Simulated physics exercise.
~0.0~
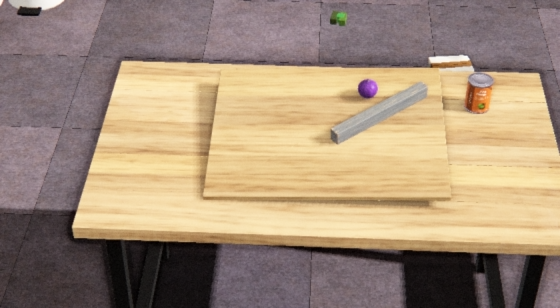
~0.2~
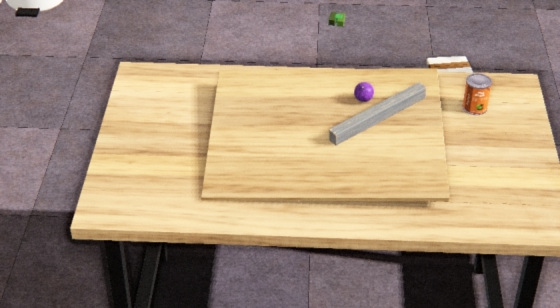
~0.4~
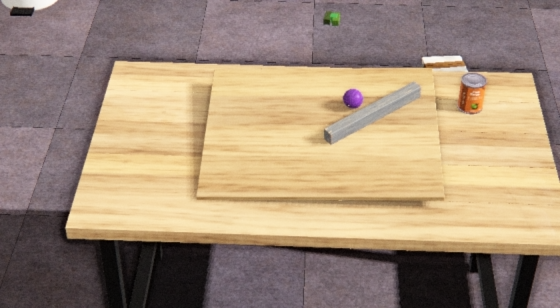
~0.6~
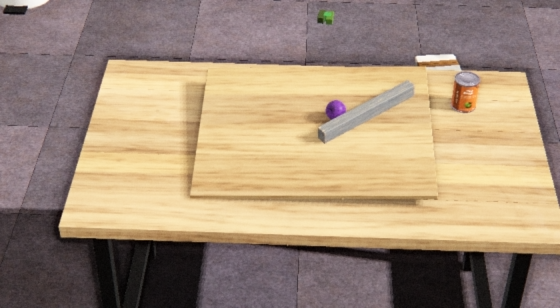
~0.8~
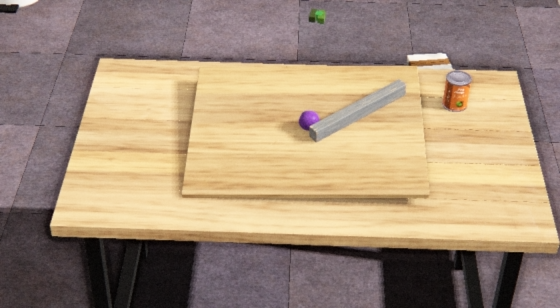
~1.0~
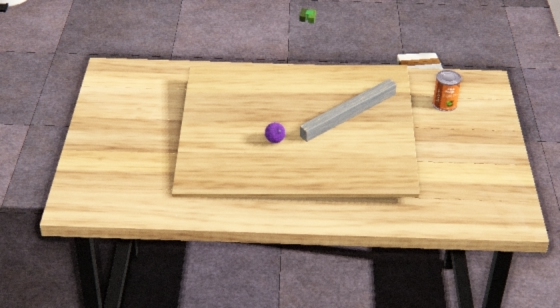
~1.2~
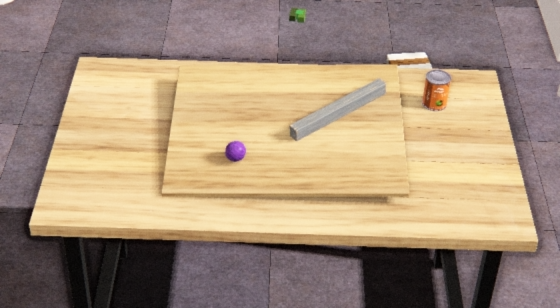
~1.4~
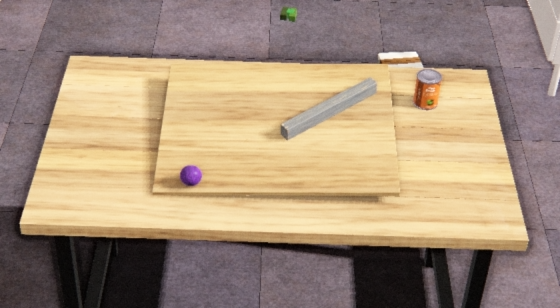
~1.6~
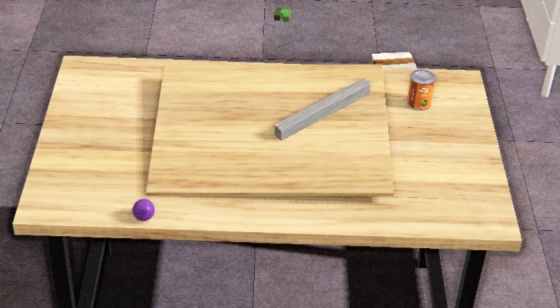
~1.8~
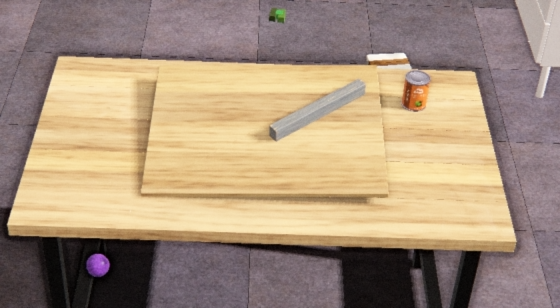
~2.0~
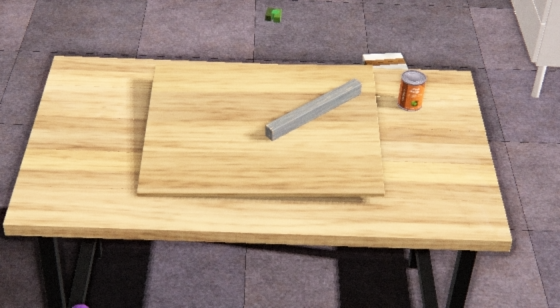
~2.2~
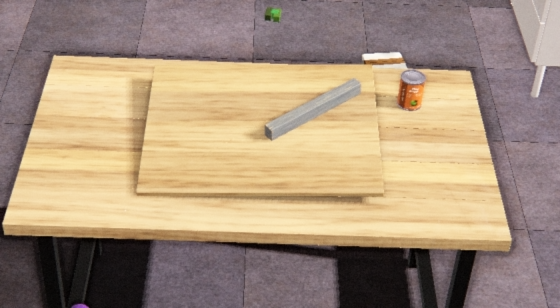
In this clip, a purple ball rolls left and down a tilted wooden board on a table, passing alongside a fixed gray block, then drops over the near edge and falls toward the floor, while an orange tin stays in place.
